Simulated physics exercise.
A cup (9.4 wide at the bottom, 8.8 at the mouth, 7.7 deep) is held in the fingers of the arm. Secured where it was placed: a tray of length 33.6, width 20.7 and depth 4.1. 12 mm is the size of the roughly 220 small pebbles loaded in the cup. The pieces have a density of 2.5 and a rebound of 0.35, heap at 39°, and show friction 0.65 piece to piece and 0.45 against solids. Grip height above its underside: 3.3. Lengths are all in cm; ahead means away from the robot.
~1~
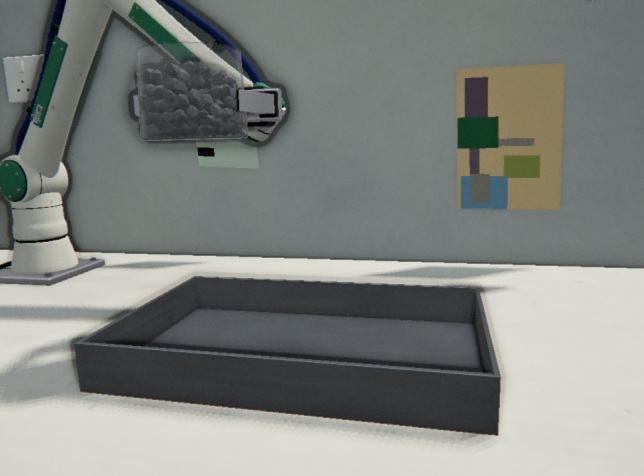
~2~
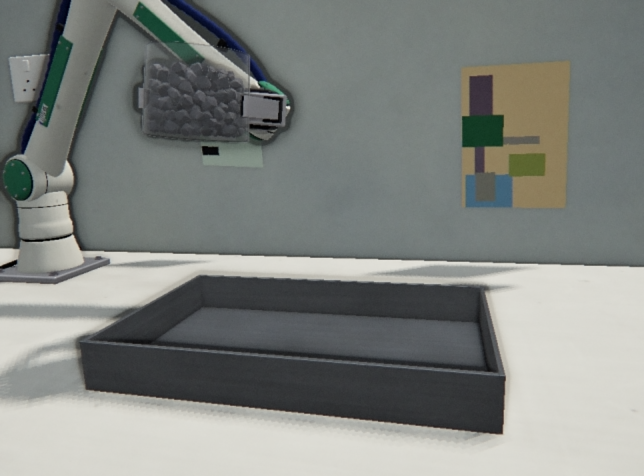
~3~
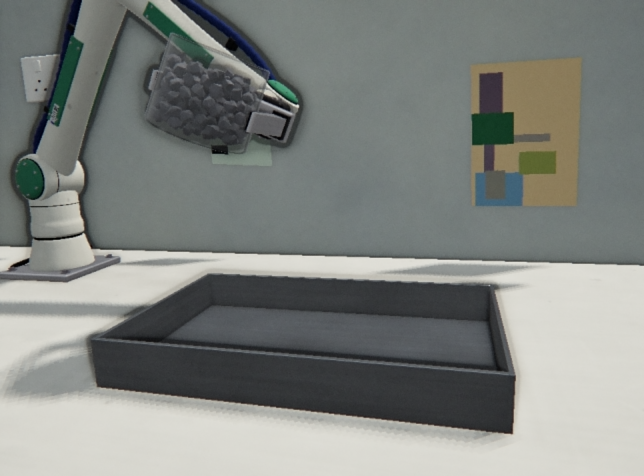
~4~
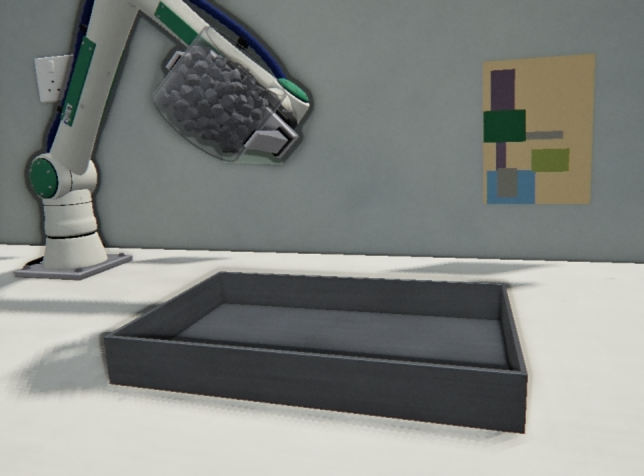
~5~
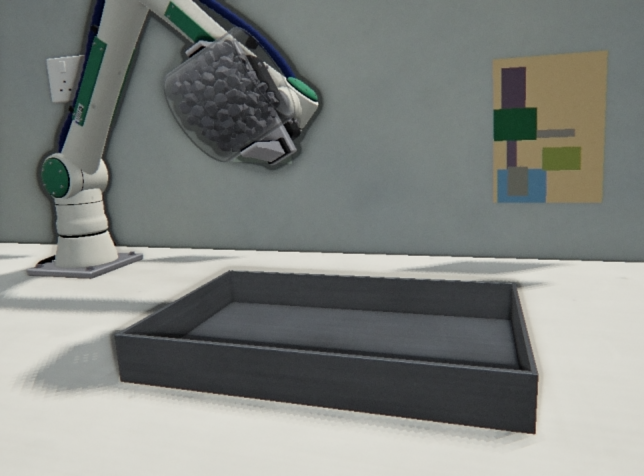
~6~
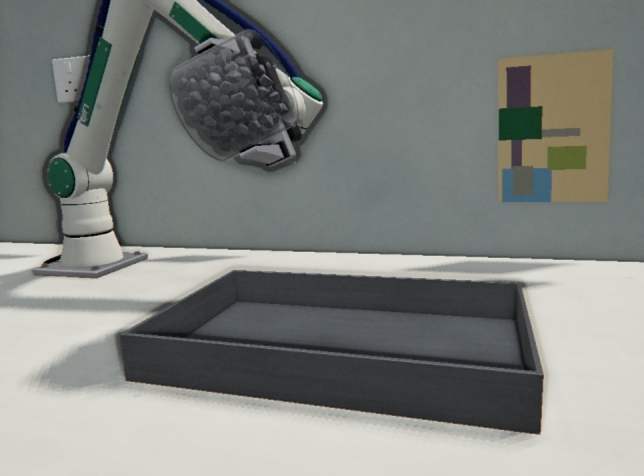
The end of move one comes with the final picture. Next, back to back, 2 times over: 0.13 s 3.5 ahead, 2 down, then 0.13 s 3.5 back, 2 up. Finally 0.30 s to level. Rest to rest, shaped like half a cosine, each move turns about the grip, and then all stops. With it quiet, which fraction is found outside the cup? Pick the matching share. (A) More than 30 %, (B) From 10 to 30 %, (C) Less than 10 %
The answer is B.
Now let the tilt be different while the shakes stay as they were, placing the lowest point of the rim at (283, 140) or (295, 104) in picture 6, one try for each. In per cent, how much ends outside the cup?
I'd put them at some 40 and 0 in a hundred.
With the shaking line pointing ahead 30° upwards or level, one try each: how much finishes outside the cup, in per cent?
First try about 40 %, second try about 25 %.
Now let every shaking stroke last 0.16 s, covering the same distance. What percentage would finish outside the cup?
That change gives some 10 percent.
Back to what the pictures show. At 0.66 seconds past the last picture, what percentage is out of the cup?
About 15 per cent by then.
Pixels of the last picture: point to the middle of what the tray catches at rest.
Roughly at pixel (373, 338).
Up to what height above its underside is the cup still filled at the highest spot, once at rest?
I'd say close to 8.0 cm.
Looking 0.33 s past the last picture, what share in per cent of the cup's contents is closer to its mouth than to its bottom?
I'd guess about 40 percent of it.
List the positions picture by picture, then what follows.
The first frame shows cup middle at (193, 98), level; upper third of the load around (191, 84), from x 150 to 235, top at y 65; 216 in the cup.
The second frame shows cup middle at (198, 97), tilted 7° forward; upper third of the load around (194, 84), from x 150 to 240, top at y 70.
The third frame shows cup middle at (209, 96), tilted 24° forward; upper third of the load around (200, 82), from x 155 to 255, top at y 60.
The fourth frame shows cup middle at (221, 96), tilted 45° forward; upper third of the load around (206, 80), from x 165 to 265, top at y 50.
The fifth frame shows cup middle at (232, 97), tilted 62° forward; upper third of the load around (220, 77), from x 175 to 275, top at y 50.
The sixth frame shows cup middle at (237, 97), tilted 69° forward; upper third of the load around (223, 77), from x 185 to 280, top at y 55; 216 in the cup.
Then, 0.33 s later, tilted 69° forward, highest piece 27 above the table; 200 in the cup, 1 in the tray, 15 in flight or on a rim.
Then, 0.66 s later, tilted 40° forward, highest piece 27 above the table; 187 in the cup, 27 in the tray, 2 in flight or on a rim.
Then, 1.02 s later, level, highest piece 30 above the table; 187 in the cup, 29 in the tray.
Then, 2.07 s later, level, highest piece 30 above the table; 187 in the cup, 29 in the tray.
At rest, 187 in the cup, 29 in the tray. That is 13 % outside the cup.
